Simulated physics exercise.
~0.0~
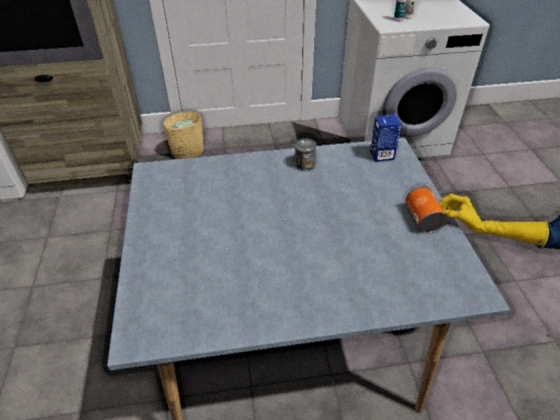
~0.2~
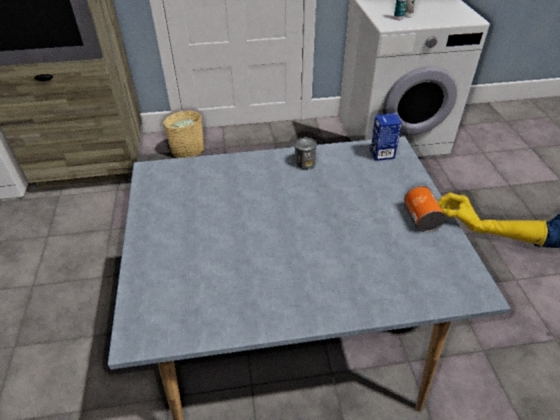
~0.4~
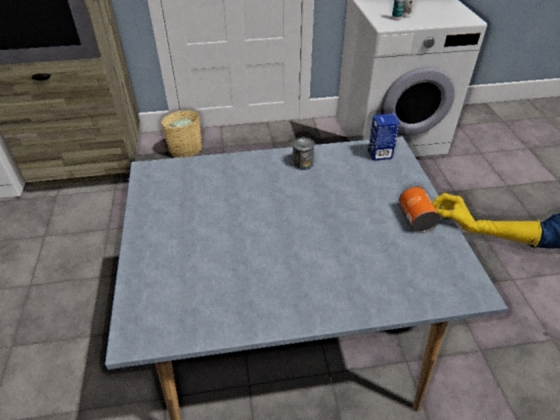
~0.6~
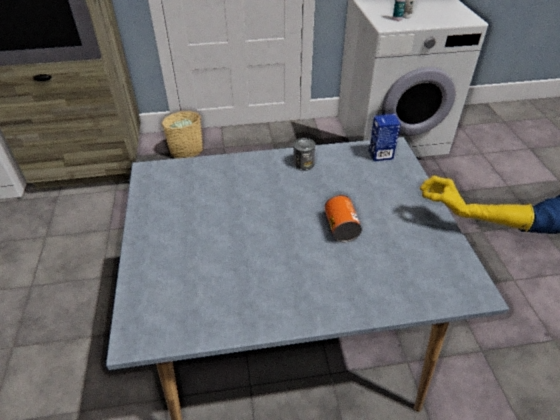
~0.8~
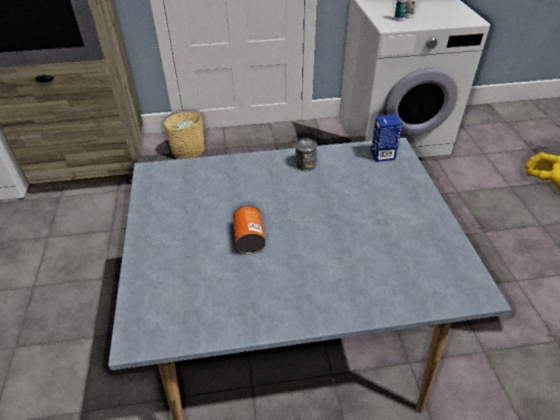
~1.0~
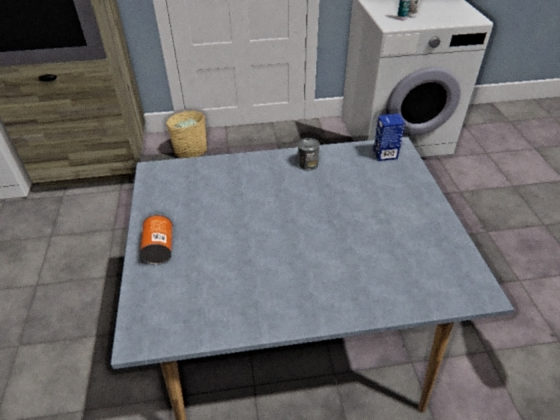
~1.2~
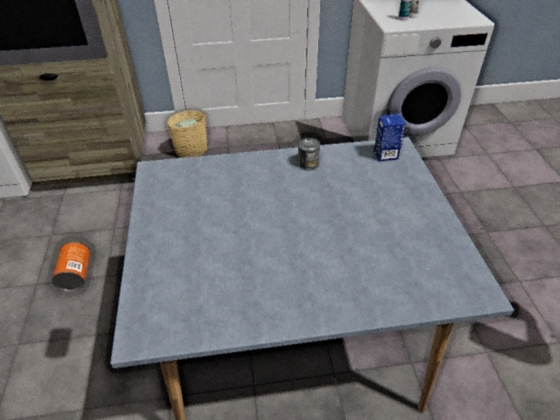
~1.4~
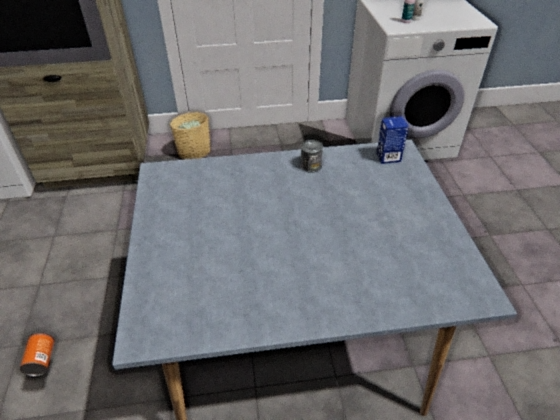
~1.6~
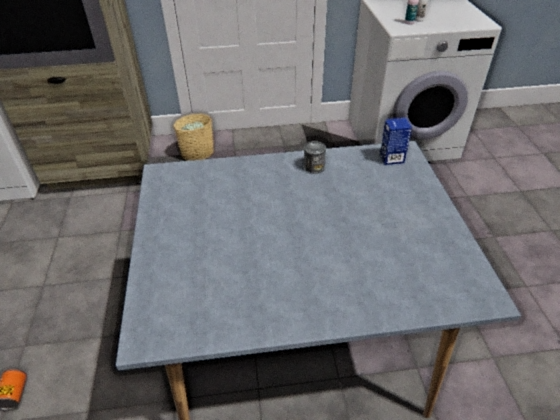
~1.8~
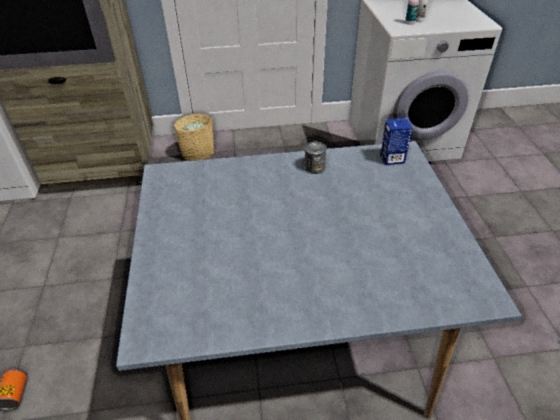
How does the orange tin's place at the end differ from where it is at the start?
At the start the orange tin is on the right side of the table by the gloved hand. At the end it lies on the tiled floor at the lower left, off the table.
